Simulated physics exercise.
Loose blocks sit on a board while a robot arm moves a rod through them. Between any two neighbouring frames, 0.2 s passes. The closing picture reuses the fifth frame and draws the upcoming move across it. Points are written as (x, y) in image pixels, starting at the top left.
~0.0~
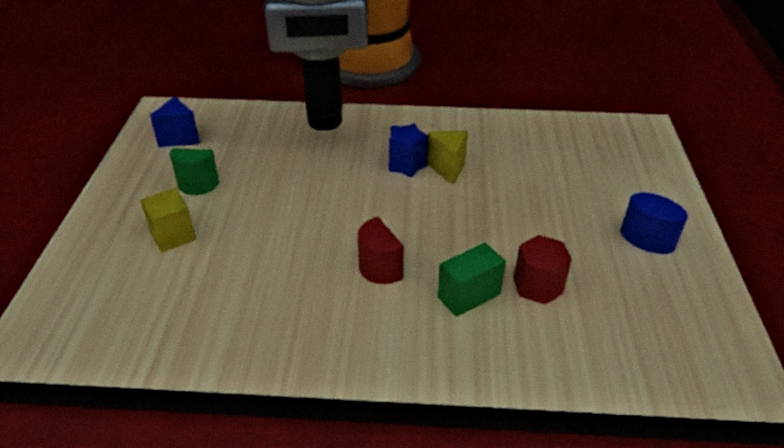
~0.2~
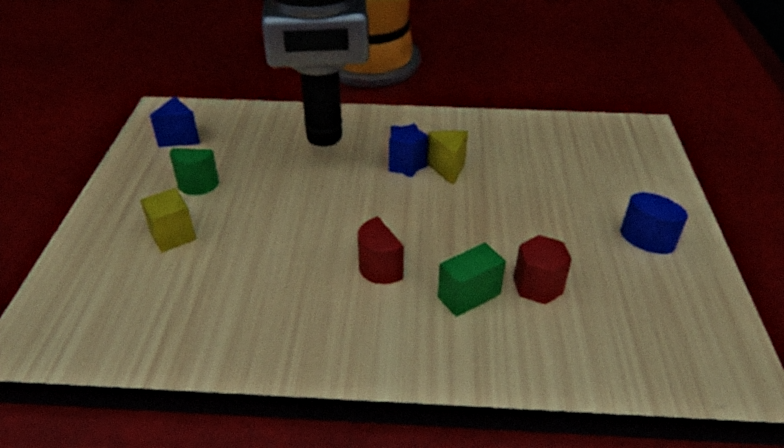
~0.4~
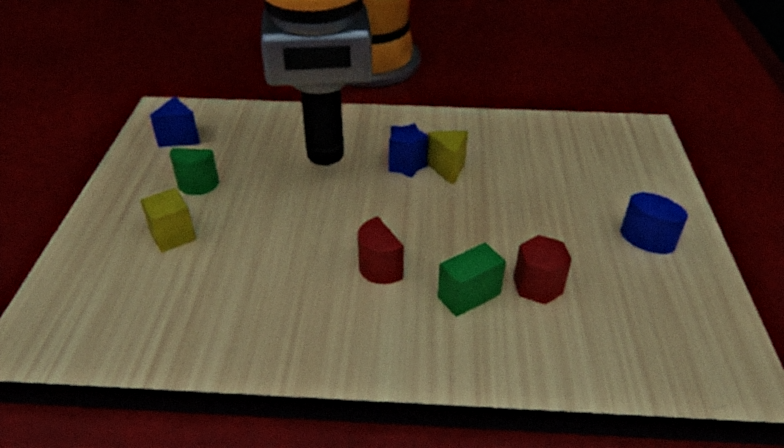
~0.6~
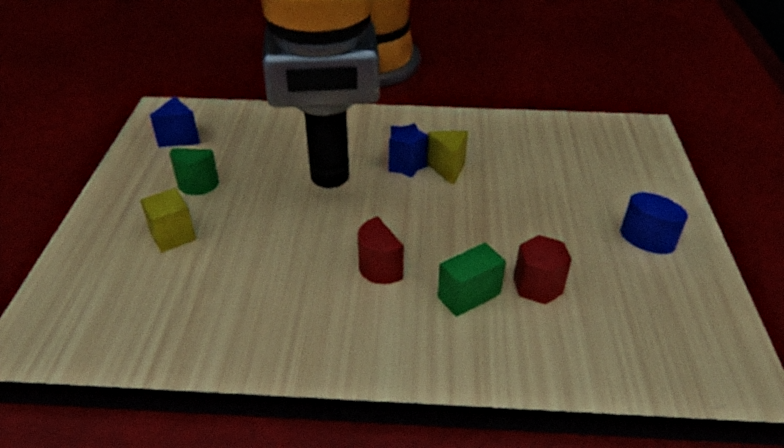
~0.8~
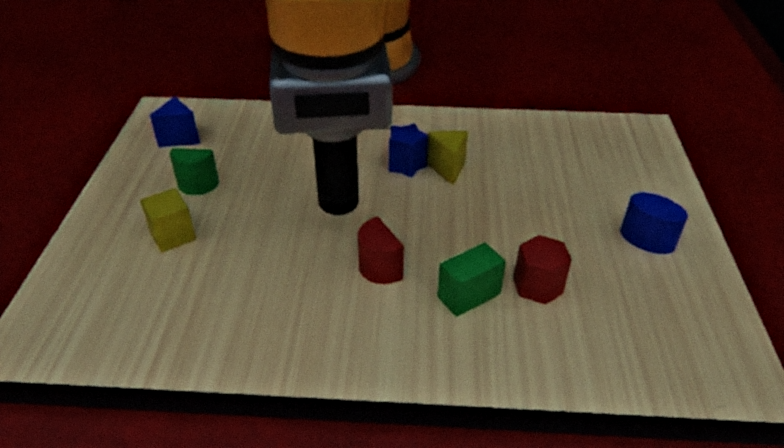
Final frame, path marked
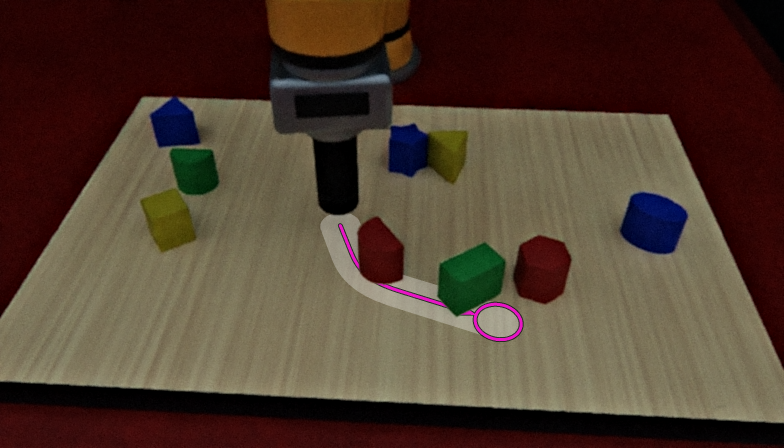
In the video, a robot arm moves a black rod from the back of a light wooden board toward the viewer and slightly right, drawing nearer to a red half-round block while all the scattered coloured blocks remain still.
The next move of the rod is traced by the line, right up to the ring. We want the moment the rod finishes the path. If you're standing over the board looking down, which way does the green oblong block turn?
It rotates counterclockwise.
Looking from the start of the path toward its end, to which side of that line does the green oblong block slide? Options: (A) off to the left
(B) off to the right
The correct letter is A.
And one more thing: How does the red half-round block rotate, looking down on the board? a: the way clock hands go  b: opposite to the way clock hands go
(a)
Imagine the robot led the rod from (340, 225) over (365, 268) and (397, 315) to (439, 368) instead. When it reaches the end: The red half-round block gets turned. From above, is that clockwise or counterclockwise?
The twist is anticlockwise.
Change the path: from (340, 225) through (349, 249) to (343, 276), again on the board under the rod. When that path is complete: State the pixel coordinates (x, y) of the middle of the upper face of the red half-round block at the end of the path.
Its top middle: (386, 254).
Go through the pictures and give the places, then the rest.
Rod tip (325, 122); block tops, red half-round block (378, 235); green oblong block (473, 261); red six-sided block (546, 251), in the first frame.
Rod (325, 137); blocks unchanged, in the second frame.
Rod (326, 156); blocks unchanged, in the third frame.
Rod (330, 178); blocks unchanged, in the fourth frame.
Rod (339, 203); red half-round block (378, 235); green oblong block (473, 261); red six-sided block (546, 251), in the fifth frame.
Path on the board, from (340, 225) by way of (362, 271) and (425, 299) to (498, 322).
The first path, step by step. One third of the way, rod (362, 249); red half-round block (400, 257), turned 15° anticlockwise.
Two thirds of the way, rod (426, 276); red half-round block (462, 292); green oblong block (488, 260).
At the end, rod (502, 299); red half-round block (512, 324), turned 70° clockwise; green oblong block (524, 261), turned 90° anticlockwise; red six-sided block (557, 246), turned 20° clockwise.
